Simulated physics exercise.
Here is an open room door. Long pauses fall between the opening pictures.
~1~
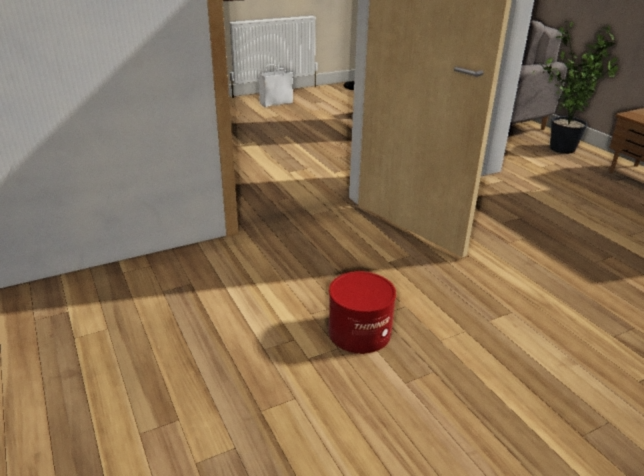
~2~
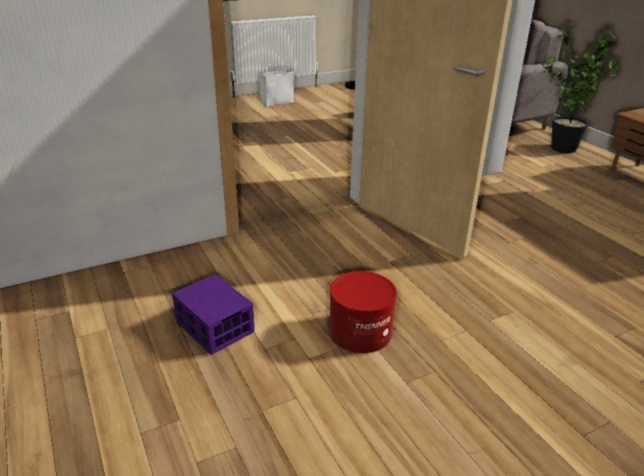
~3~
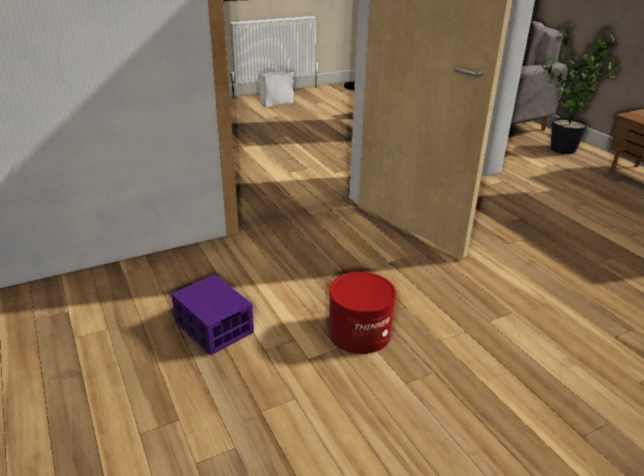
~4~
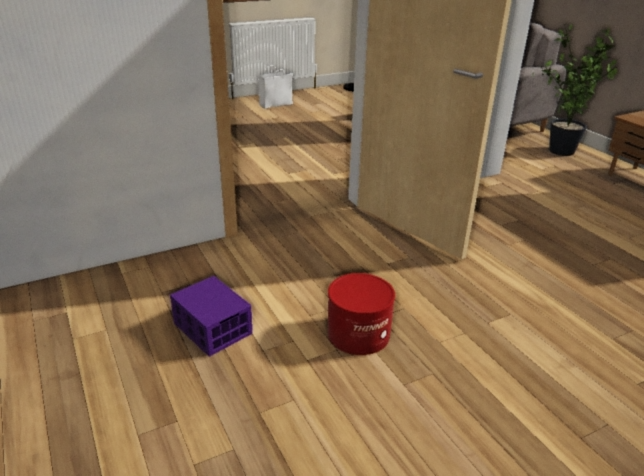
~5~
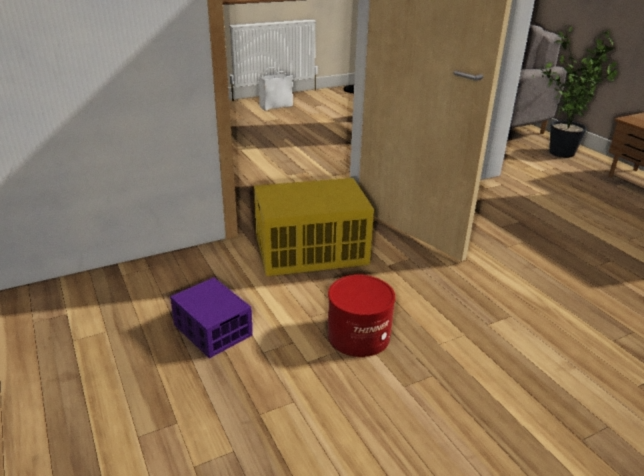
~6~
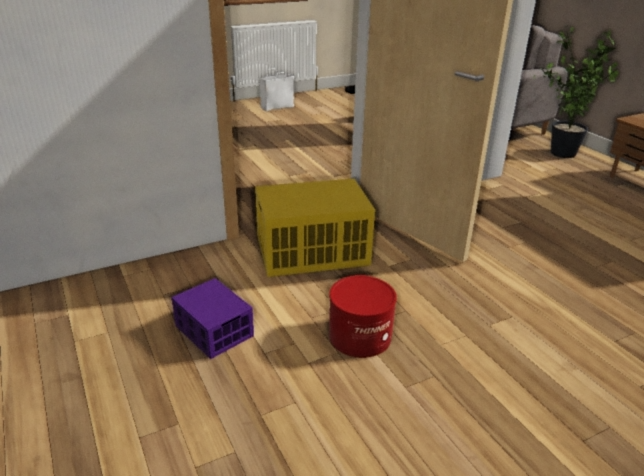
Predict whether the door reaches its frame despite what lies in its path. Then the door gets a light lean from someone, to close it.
Sure enough, the door halts early here.
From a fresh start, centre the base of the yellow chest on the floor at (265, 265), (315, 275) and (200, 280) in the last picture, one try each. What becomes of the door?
Try one: The door gets held up; try two: It gets held up; try three: It swings to.
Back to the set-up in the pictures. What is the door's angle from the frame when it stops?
I'd say it stays open by roughly 65 degrees.
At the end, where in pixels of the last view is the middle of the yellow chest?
At about (307, 225).
Then, 0.50 s after the last picture, door at 92°.
Then, 0.80 s after the last picture, door at 74°.
Then, 1.00 s after the last picture, door at 64°; yellow chest slid a little near (309, 225).
At rest, door at 63°; all 3 in place. Seen from the same camera at the end, yellow chest near (308, 225).
